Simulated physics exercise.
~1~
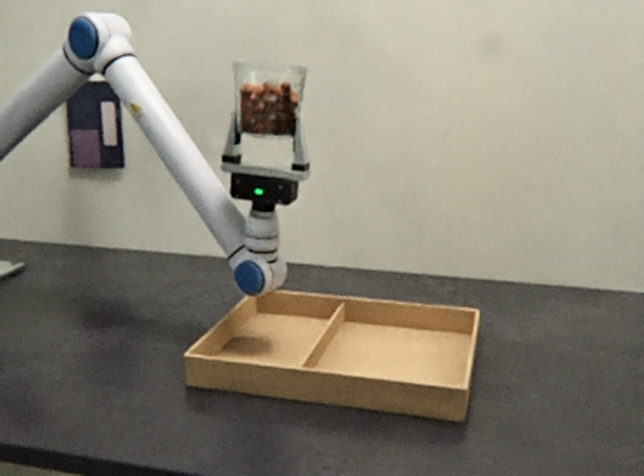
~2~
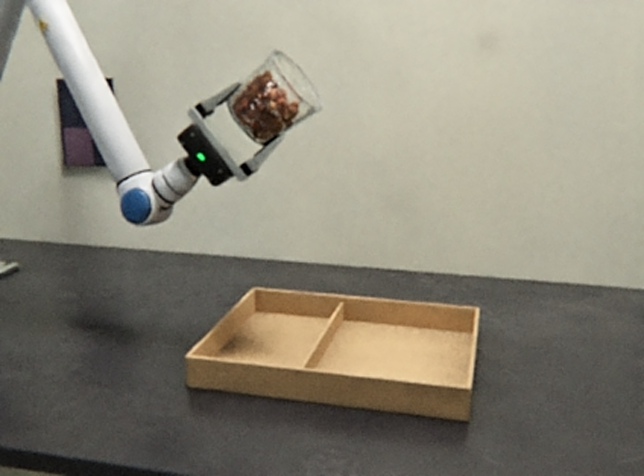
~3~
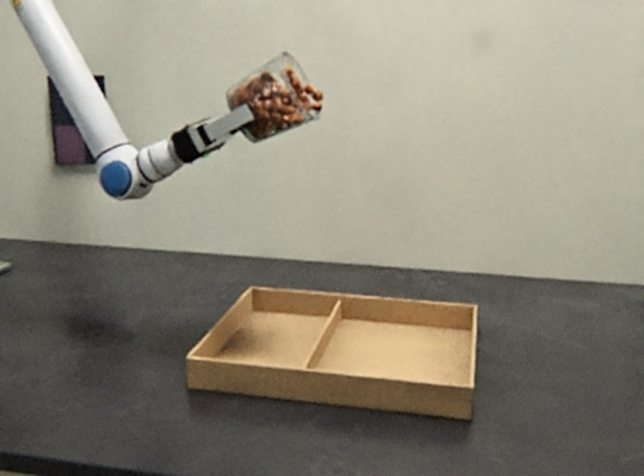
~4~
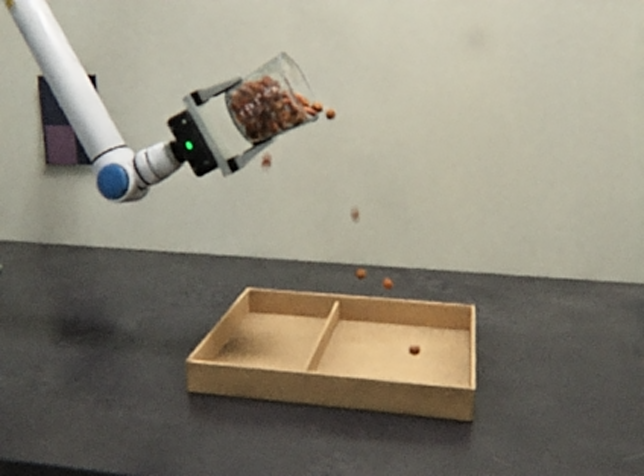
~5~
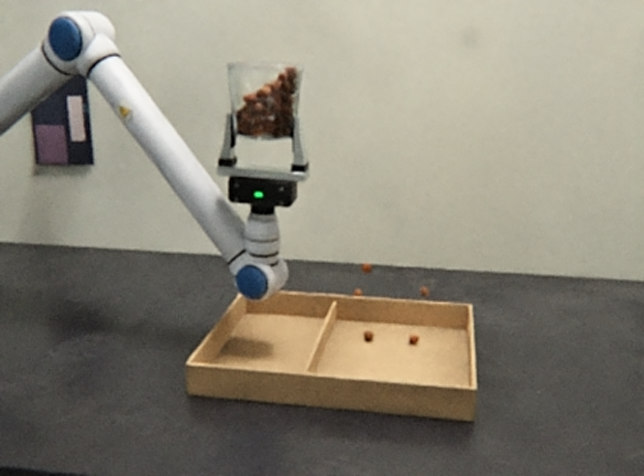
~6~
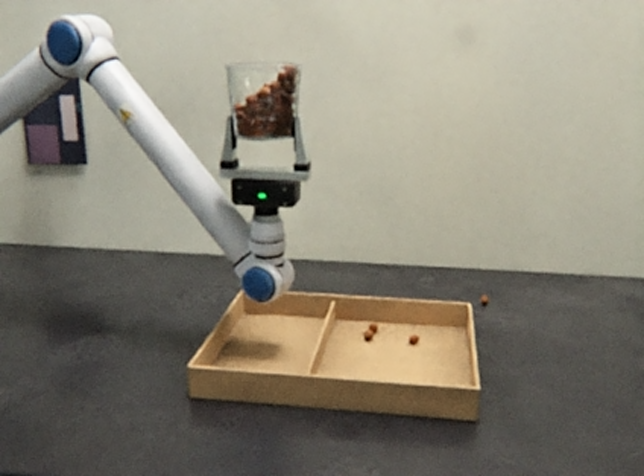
In the video, a robot arm holding a clear beaker of hazelnuts tips it to the right above a divided wooden tray, spilling a few nuts, then returns it upright, still mostly full, with three nuts in the tray's right section and another beyond its edge.
